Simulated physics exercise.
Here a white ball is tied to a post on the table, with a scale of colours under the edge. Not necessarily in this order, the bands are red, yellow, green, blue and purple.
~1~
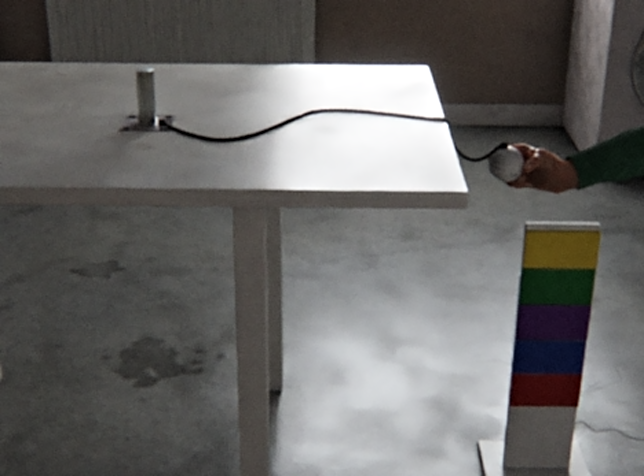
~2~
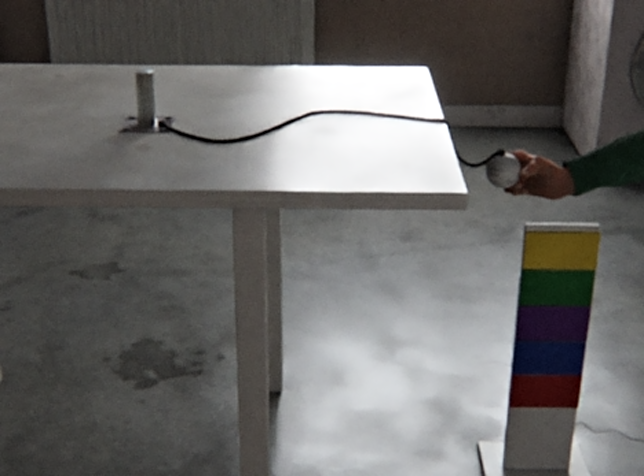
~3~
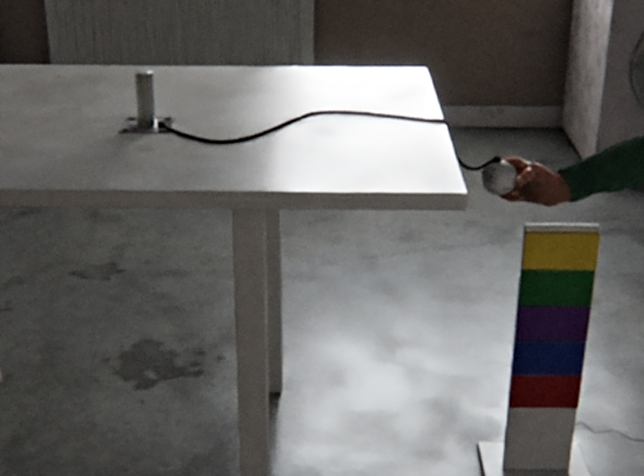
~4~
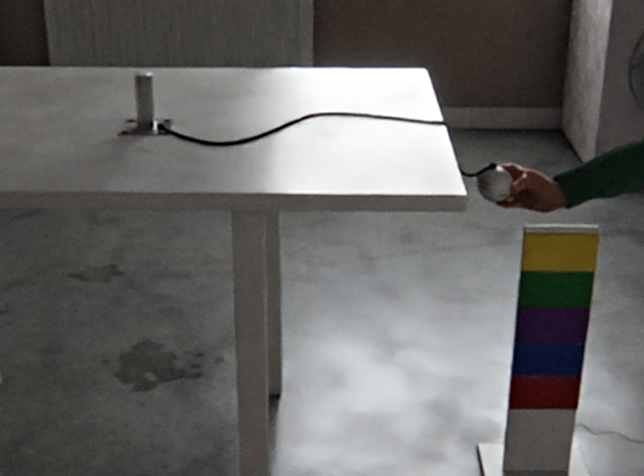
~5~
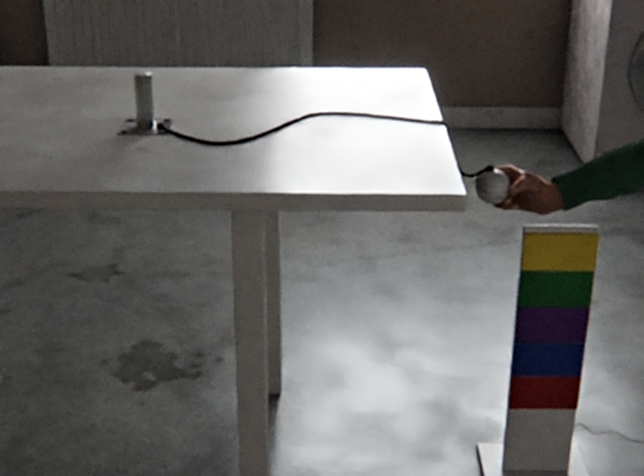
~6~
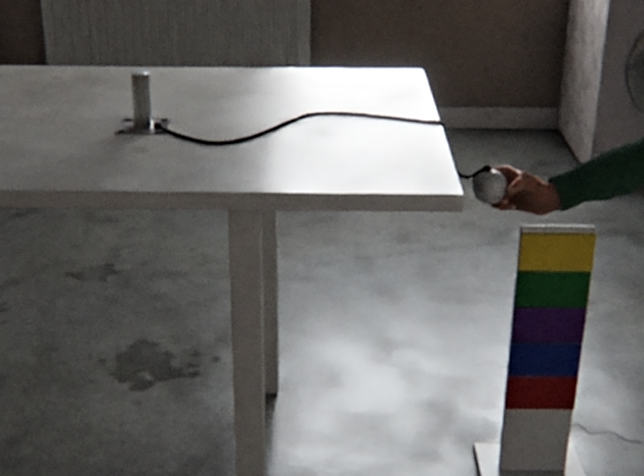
At first, a hand in a green sleeve holds a white ball just past the table's right edge, tied by a dark shoelace to a post, above a colour-banded scale. The hand then moves the ball slightly left and down, closer to the edge, while the lace on the tabletop barely shifts.
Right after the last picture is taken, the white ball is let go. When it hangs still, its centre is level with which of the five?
With green.
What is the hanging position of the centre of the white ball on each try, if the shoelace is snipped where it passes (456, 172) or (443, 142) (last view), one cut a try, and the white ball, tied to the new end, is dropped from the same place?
(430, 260) and (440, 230).
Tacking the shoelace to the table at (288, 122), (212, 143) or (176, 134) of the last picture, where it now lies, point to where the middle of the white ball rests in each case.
Result per try (px, approx.): (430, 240); (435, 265); (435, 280).
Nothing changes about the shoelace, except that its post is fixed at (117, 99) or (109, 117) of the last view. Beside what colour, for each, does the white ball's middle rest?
First try: Yellow; second try: Yellow.
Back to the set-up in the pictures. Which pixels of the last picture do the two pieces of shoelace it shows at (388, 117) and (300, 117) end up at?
Point one: (444, 147); point two: (357, 130).
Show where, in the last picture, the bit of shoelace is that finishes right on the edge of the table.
In the last picture it is at roughly (381, 117).
Soon after, ball near (400, 283); level with green.
Then, ball near (450, 294); level with green.
At rest, ball near (439, 295); level with green. Its middle rests at the green band.
